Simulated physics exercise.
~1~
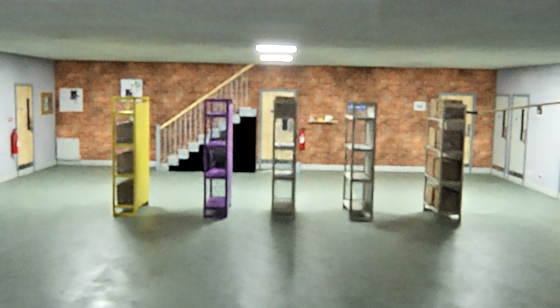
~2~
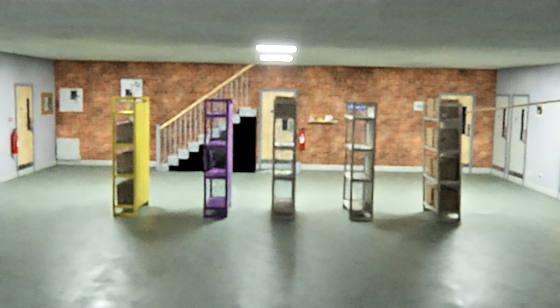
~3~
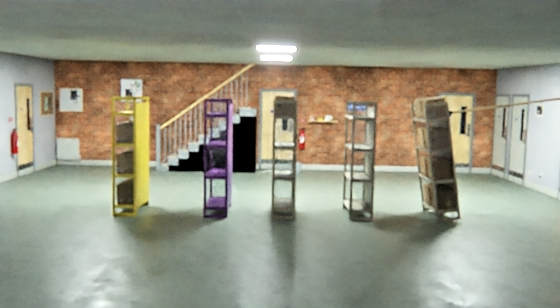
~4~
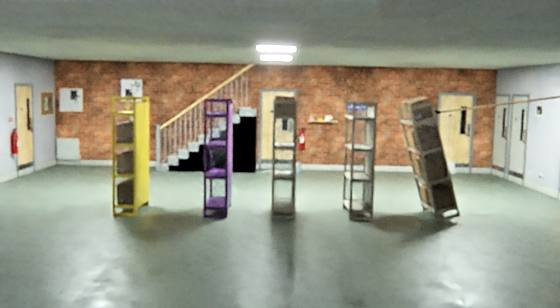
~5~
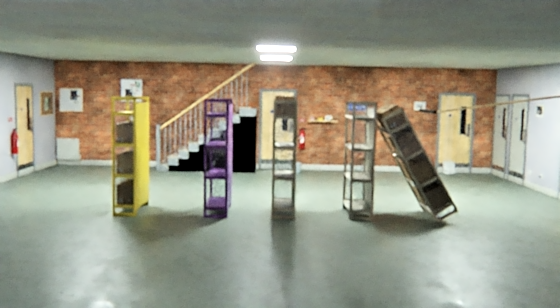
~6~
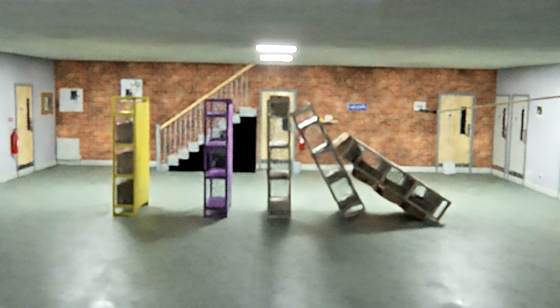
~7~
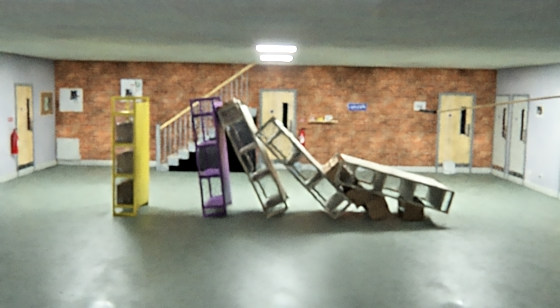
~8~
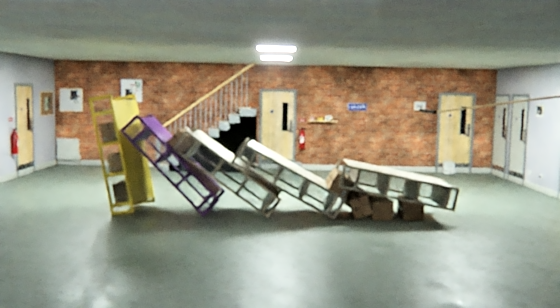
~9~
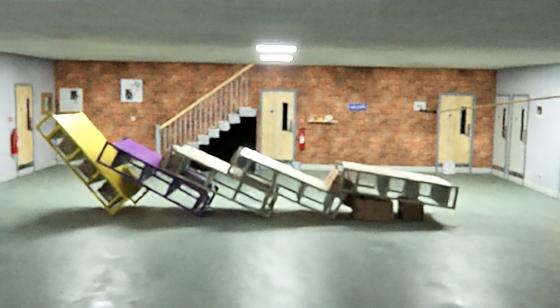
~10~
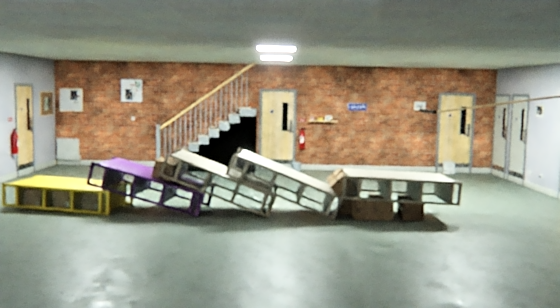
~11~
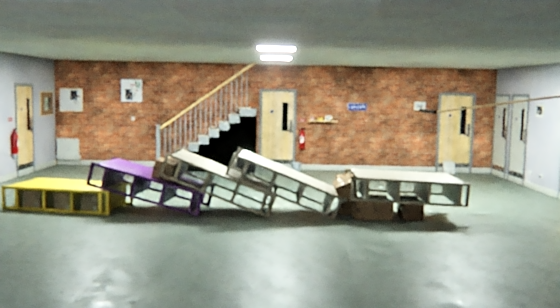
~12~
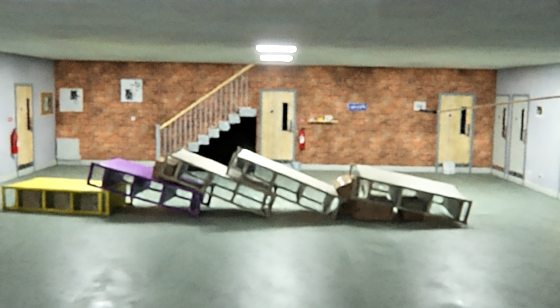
Five freestanding shelving units toppling leftward one after another as a pole tips the rightmost, the yellow one finally landing flat.
